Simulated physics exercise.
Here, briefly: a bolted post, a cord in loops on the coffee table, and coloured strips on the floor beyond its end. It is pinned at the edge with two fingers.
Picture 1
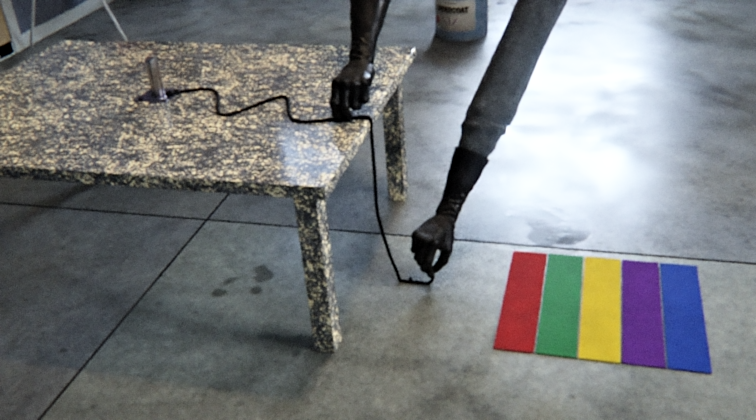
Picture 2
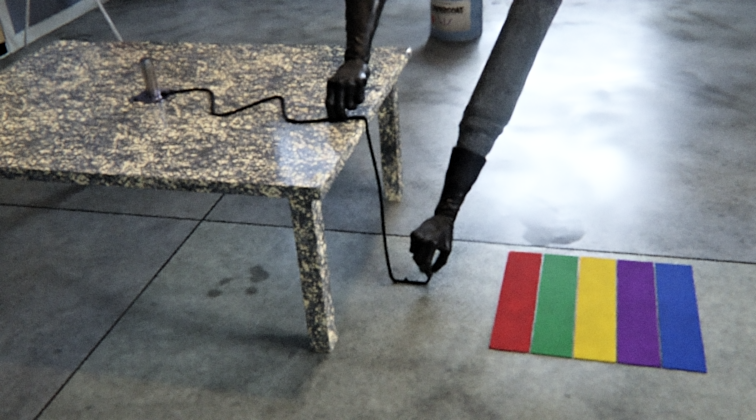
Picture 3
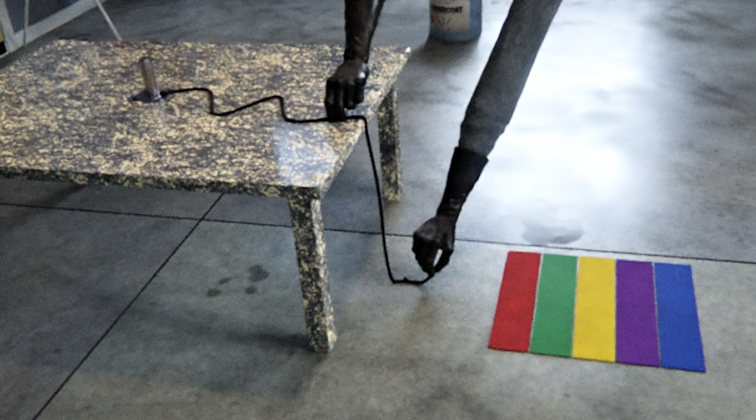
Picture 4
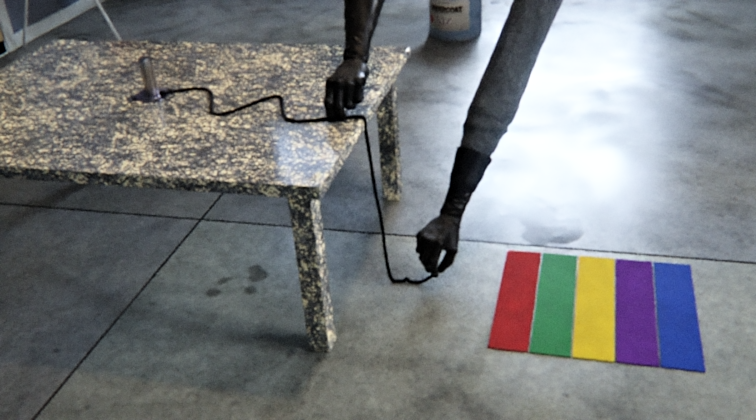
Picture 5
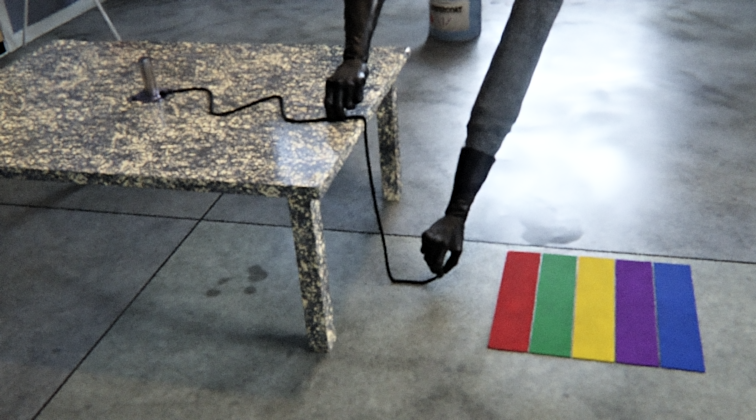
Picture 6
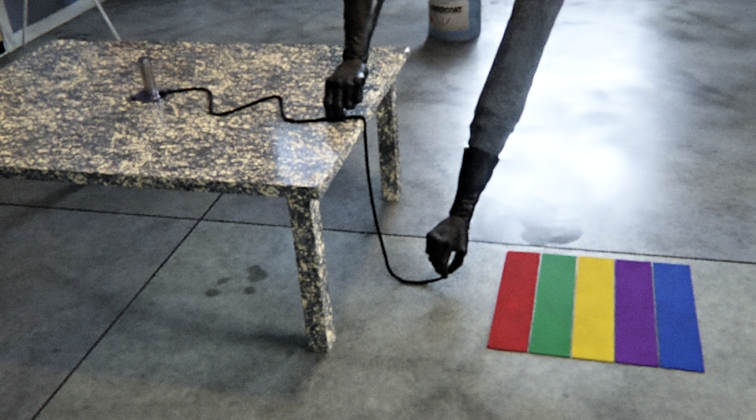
In this clip, one gloved hand pins a black cord at the edge of a speckled coffee table while another, near the floor, draws its hanging end slightly right, with five coloured strips lying on the floor beyond.
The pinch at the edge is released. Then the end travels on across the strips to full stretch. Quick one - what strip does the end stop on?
The blue strip.
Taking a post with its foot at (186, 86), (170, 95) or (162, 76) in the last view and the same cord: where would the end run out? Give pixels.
Results per try: (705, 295); (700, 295); (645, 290).
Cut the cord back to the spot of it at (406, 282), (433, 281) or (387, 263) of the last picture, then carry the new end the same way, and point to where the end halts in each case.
Try 1: About (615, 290). Try 2: About (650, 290). Try 3: About (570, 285).
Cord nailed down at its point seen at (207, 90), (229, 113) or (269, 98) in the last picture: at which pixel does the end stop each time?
Approximately (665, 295), (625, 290) and (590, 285), respectively.
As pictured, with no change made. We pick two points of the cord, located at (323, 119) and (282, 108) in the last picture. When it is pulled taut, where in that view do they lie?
They end up around (425, 147) and around (362, 114).
A little later, end near (593, 286); over yellow.
Next, end near (646, 291); over purple.
When it is tight, end near (678, 294); over blue. The end stops over the blue strip.
